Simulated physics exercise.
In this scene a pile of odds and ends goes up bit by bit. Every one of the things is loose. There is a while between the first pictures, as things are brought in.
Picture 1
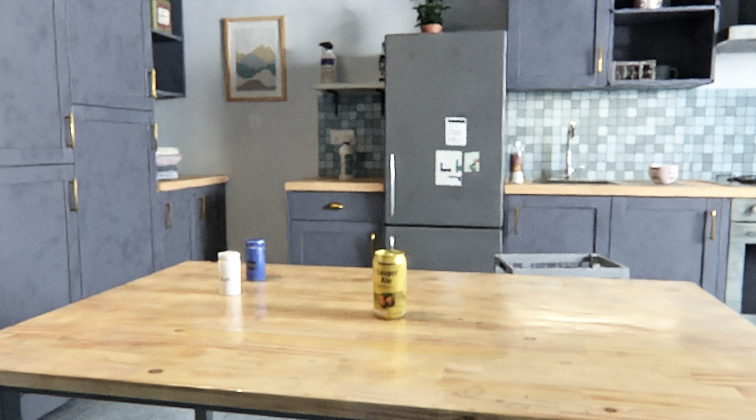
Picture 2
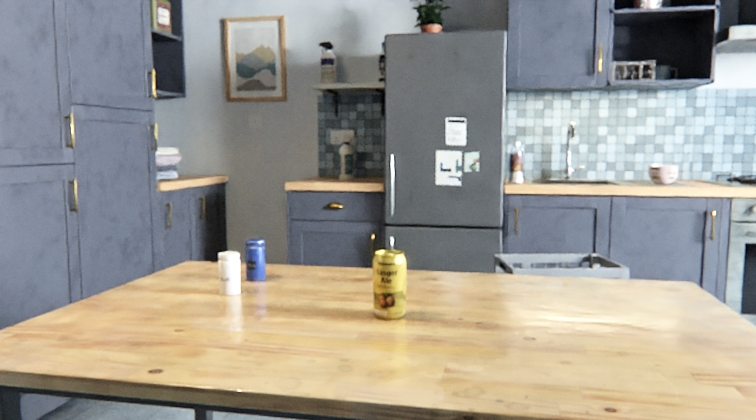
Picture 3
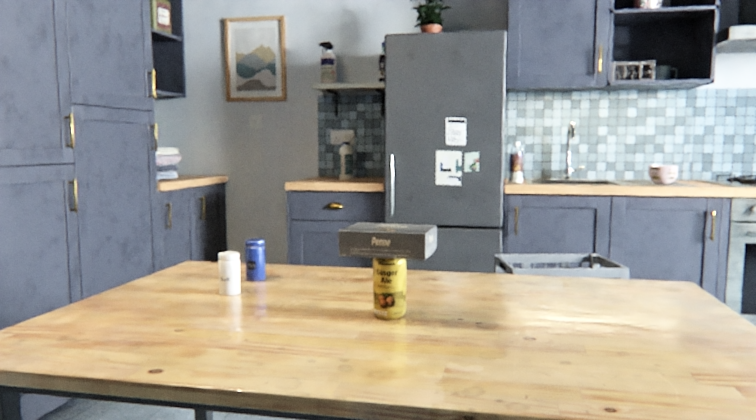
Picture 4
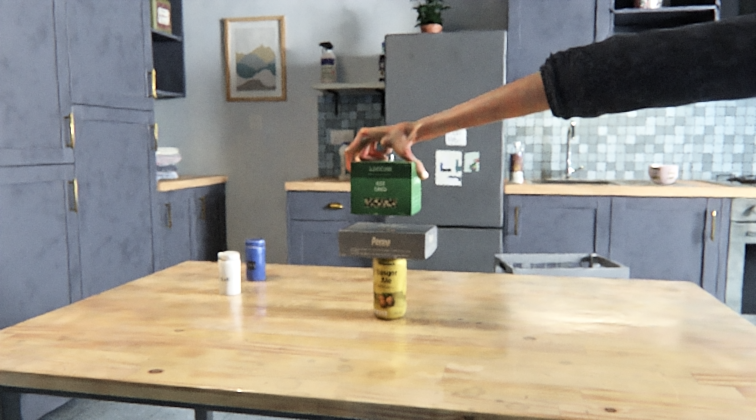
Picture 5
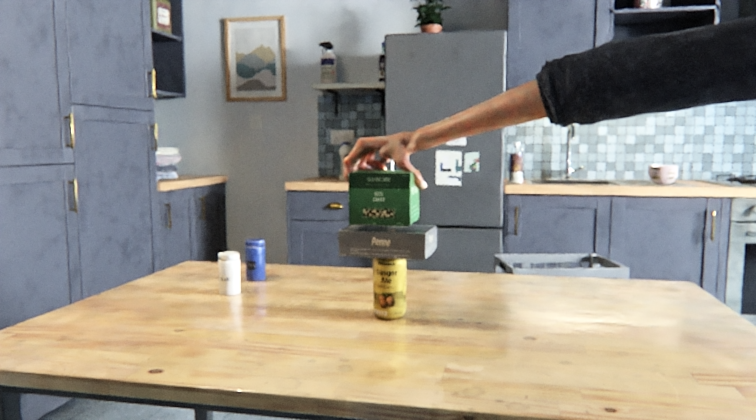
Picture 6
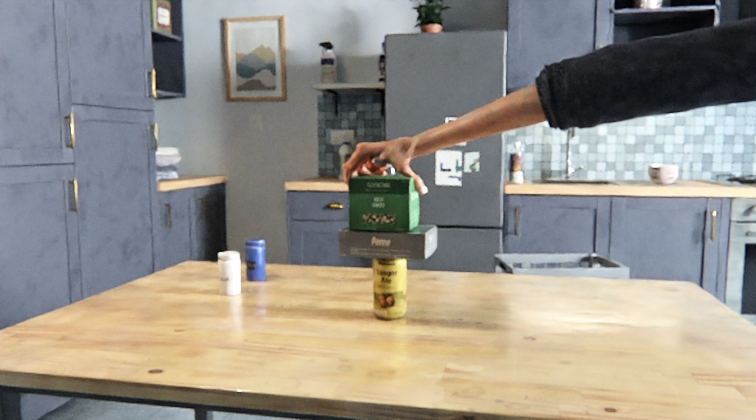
The video shows a yellow can on a wooden kitchen table, then a flat dark box resting on top of it, before a hand reaches in from the right and lowers a green box onto the dark one, keeping hold.
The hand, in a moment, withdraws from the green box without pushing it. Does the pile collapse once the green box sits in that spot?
No, it stays up.
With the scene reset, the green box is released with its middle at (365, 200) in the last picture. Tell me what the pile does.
The pile then stays upright.
Then, 0.20 s after the last picture, nothing has stirred.
Then, 0.40 s after the last picture, green box resting near (385, 202).
At rest, all 5 in place. Seen from the same camera at the end, green box near (385, 202). The pile holds.
